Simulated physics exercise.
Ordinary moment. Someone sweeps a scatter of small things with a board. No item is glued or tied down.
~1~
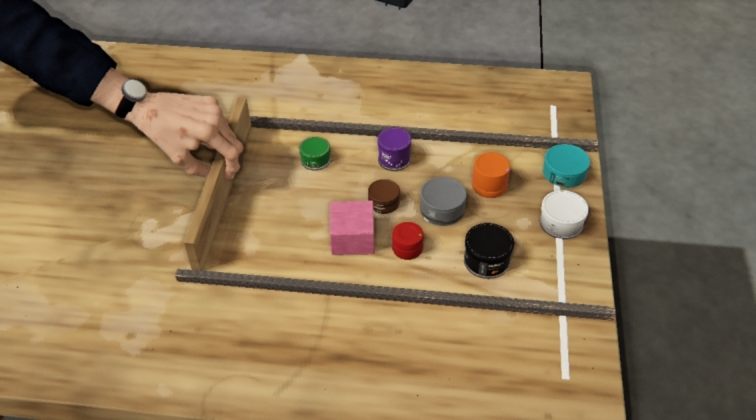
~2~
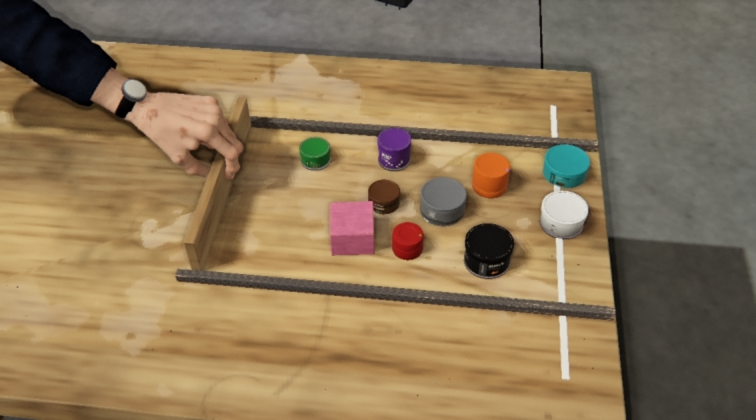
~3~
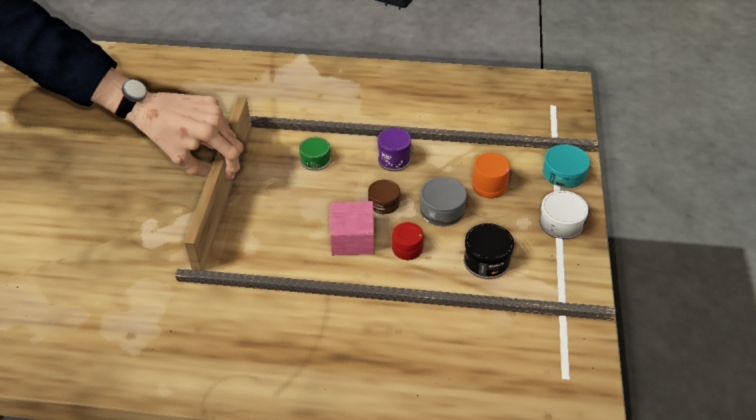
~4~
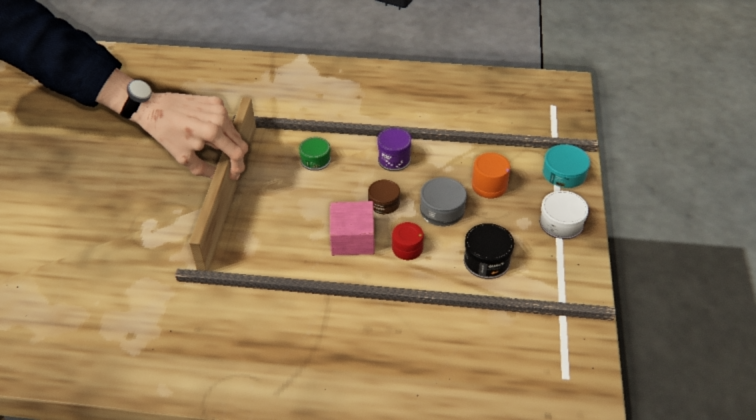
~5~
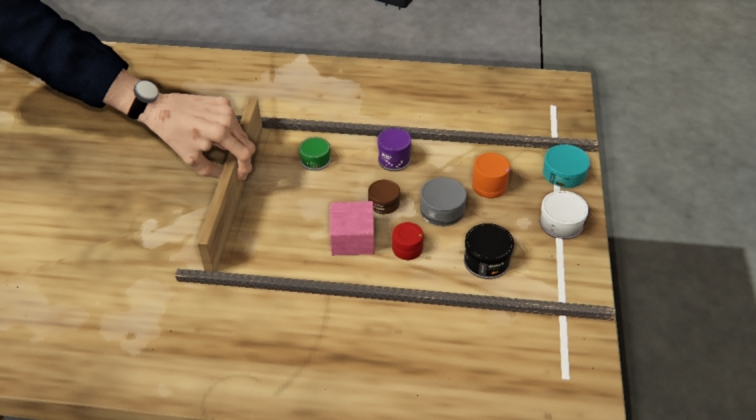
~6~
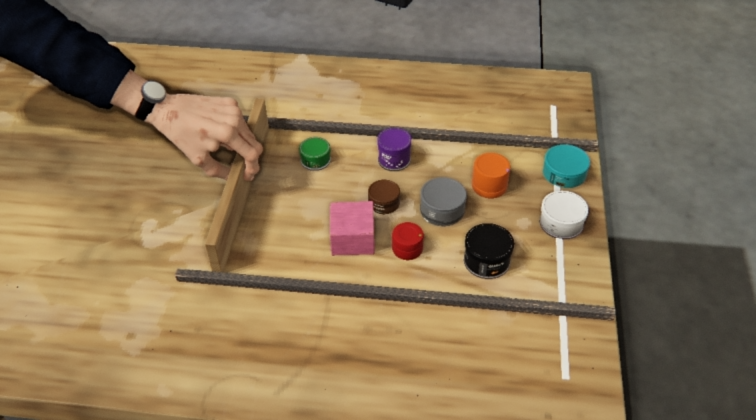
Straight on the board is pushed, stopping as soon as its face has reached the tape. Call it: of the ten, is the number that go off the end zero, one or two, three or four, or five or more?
Five or more go off.
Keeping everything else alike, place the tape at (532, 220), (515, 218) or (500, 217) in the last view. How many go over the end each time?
Counts per try: 2; 1; 0.
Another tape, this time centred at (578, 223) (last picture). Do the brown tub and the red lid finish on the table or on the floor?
Brown tub - safe; red lid - gone.
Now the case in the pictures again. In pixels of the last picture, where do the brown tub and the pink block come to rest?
Brown tub at (575, 213), pink block at (584, 254).
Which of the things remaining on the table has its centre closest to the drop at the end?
Nearest once everything settles: Orange lid.
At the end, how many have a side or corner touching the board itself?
Tally at the end: 4.
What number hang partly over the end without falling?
Counting them gives 1.
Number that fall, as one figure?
Count of fallen: 5.
Soon after, none off yet; turquoise tub at rest near (566, 166); white tin at rest near (563, 215); black pot at rest near (488, 251).
In the end, the number that fall off is five or more; gone, red lid, grey tub, black pot, white tin and turquoise tub.
